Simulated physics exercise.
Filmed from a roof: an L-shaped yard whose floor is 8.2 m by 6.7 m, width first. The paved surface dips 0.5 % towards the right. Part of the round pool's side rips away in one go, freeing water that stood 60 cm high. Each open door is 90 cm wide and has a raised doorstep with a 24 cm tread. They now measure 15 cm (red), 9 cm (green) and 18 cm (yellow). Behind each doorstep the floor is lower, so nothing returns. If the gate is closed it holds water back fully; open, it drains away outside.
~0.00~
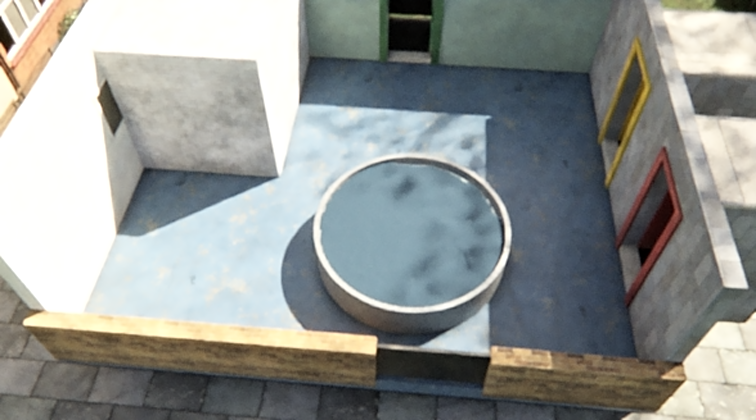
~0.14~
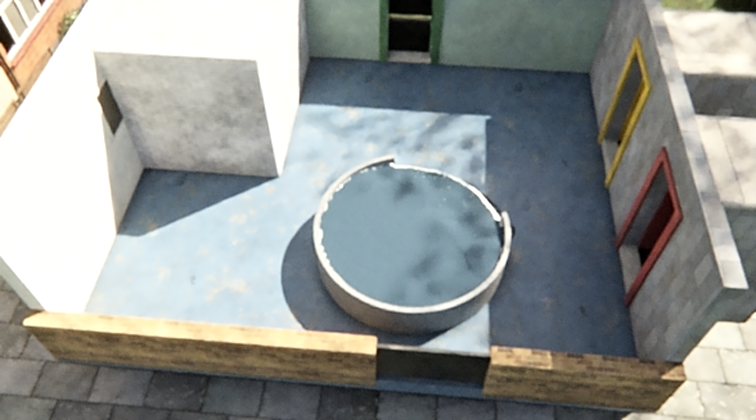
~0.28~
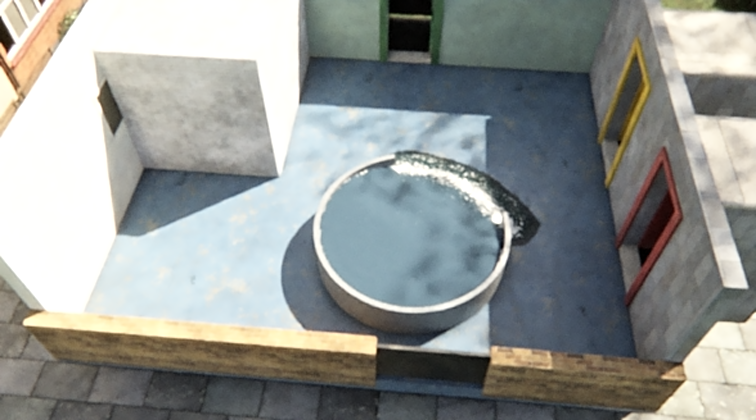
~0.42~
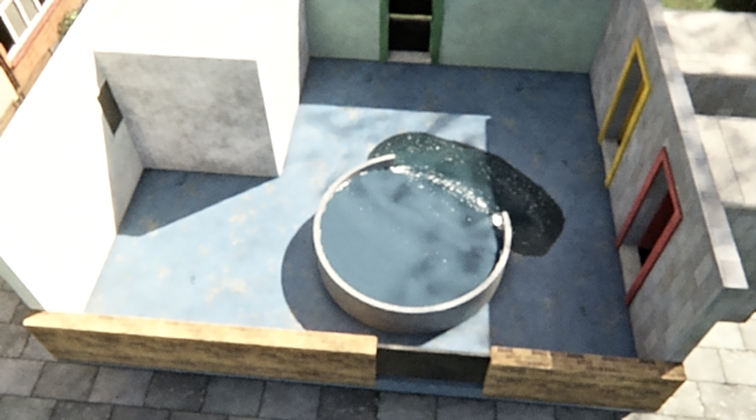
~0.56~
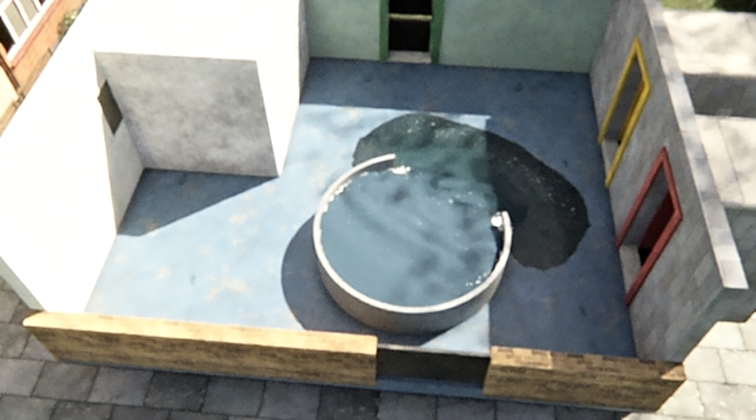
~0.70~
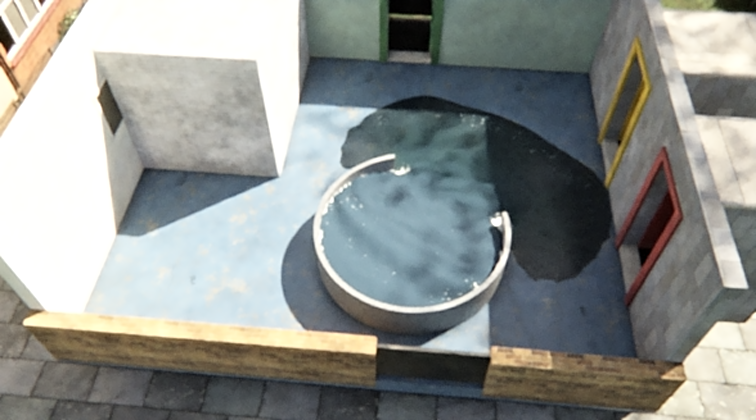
A walled yard with a worn blue floor is seen from above, the view staying still throughout. A round, pale-rimmed pool of water stands near the middle, with a green-edged doorway at the back, yellow and red ones in the right wall, and a white block at the left. The pool's far side breaks open, and water pours through the gap, spreading in a dark, widening sheet across the floor behind and to the right.
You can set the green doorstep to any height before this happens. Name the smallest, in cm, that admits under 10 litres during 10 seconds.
At least 17 cm or so.
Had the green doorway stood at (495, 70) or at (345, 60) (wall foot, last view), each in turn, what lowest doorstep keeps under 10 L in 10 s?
Roughly 29 and 17 cm.
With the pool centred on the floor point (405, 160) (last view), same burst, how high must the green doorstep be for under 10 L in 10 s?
About 29 cm.
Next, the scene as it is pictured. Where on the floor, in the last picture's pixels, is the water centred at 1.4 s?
Near (440, 213).
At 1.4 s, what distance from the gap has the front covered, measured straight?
Roughly 4.0 m.
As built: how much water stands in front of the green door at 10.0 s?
Some 10.5 cm.
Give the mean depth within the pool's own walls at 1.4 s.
About 40 cm.
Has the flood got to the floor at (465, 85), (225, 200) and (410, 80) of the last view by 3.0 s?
In turn: Under water, still dry, flooded.
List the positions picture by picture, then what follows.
Still water, 60 cm deep, in the round pool at (412, 229); the green door at (411, 21) is dry, in the first frame.
The front is at a hidden place, 0.3 m from the gap on the far side; 0.4 m2 of floor is wet, 60 cm left at the back, in the second frame.
The gap is on the far side, the front 0.7 m out at (534, 224); the back of the round pool holds 60 cm, in the third frame.
Water pours out on the far side and has run 1.2 m, to (554, 209); about 7 cm deep outside, 60 cm at the back, in the fourth frame.
Water pours out on the far side and has run 1.7 m, to (425, 117); about 6 cm deep outside, 60 cm at the back, in the fifth frame.
The gap is on the far side, the front 2.2 m out at (432, 100); the back of the round pool holds 60 cm; 1.1 m in a straight line remain to the green door at (411, 21), in the sixth frame.
After 1.4 s water covers 40 % of the floor, deepest (28 cm) near (469, 195); 13 cm at the green door, 0 litres in over its 9 cm doorstep.
After 3.0 s water covers 45 % of the floor, deepest (42 cm) near (583, 116); 19 cm at the green door, 45 litres in over its 9 cm doorstep.
After 10.0 s water covers 90 % of the floor, deepest (14 cm) near (73, 337); 11 cm at the green door, 134 litres in over its 9 cm doorstep.
At the green door as built, the water arrived by 1.2 s and peaked near 20 cm at 2.6 s.
With a doorstep of 15 cm, 20 litres would have come in within the 10 s; with 20 cm, 2 litres. So under 10 litres takes about 17 cm.
